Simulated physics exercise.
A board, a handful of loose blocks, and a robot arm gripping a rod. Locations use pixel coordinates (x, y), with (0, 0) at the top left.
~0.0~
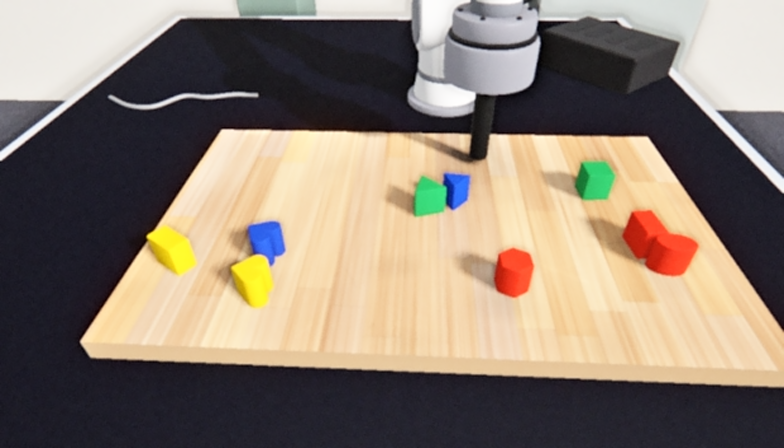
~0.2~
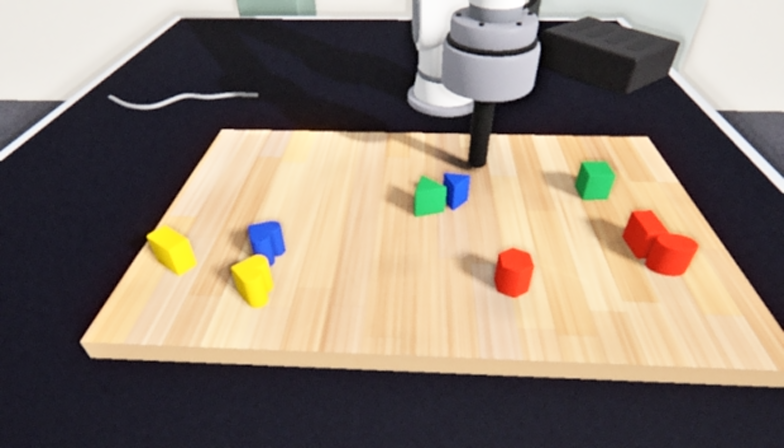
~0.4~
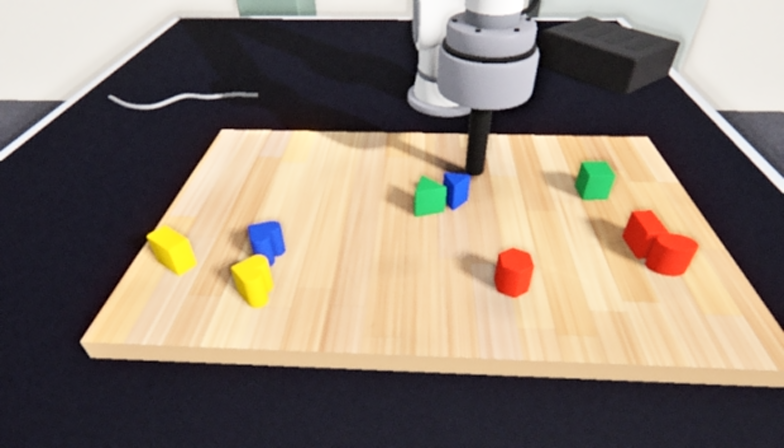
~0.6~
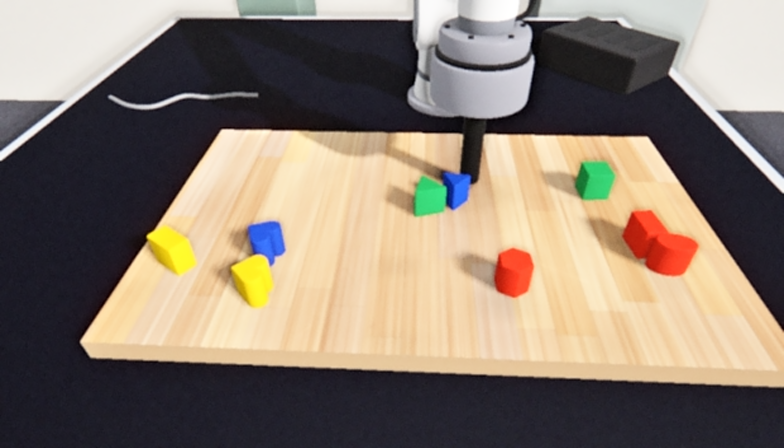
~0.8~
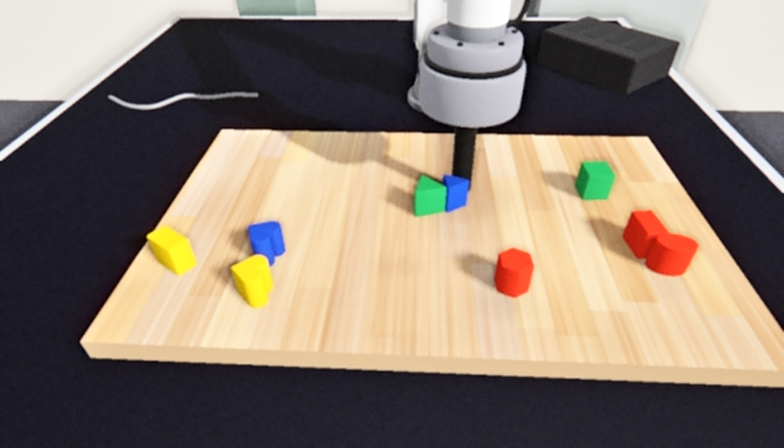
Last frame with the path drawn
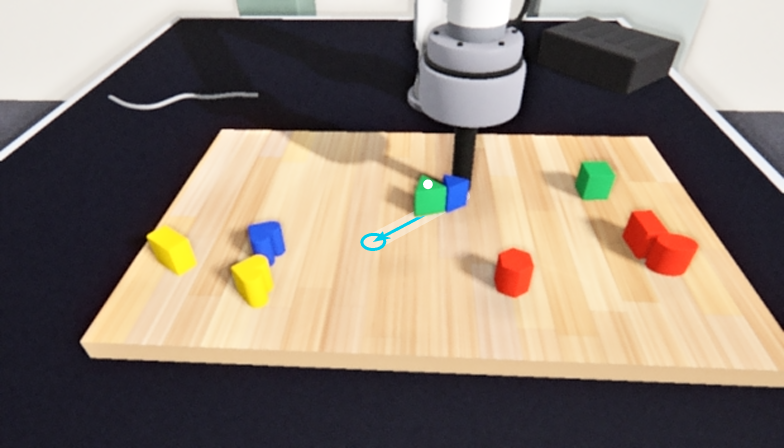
A robot arm holding a black rod stands over the far side of a pale wooden board on a dark table, viewed from the front and slightly above. Two yellow blocks and a blue one sit left, touching green and blue blocks near the middle, and three red and one green right. The rod moves slightly nearer and left to the central blue block, while the camera stays still.
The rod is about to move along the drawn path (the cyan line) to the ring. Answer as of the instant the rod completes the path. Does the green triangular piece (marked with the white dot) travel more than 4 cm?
I expect so.
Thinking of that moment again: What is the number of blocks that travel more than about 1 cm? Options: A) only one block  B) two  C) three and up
The correct letter is B.
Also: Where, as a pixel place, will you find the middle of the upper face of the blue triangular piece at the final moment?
Just about (437, 201).
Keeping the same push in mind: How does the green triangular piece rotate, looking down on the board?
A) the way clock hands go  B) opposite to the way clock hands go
The correct letter is A.
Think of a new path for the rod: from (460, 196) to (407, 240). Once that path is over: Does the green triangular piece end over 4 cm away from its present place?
No, I don't think so.
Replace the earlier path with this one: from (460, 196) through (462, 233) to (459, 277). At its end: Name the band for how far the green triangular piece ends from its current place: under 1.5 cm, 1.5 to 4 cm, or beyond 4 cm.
The answer here is less than 1.5 cm.
Drawn move, in a line from (460, 196) to (373, 242); the dot is on the green triangular piece.
The first path, step by step. One third of the way, rod (433, 204); green triangular piece (414, 191), turned 35° clockwise; blue triangular piece (440, 197), turned 25° anticlockwise.
Two thirds of the way, rod (404, 219); green triangular piece (382, 203), turned 45° clockwise; blue triangular piece (437, 201), turned 60° anticlockwise.
At the end, rod (373, 235); green triangular piece (354, 209), turned 80° clockwise; blue triangular piece (437, 201), turned 60° anticlockwise.
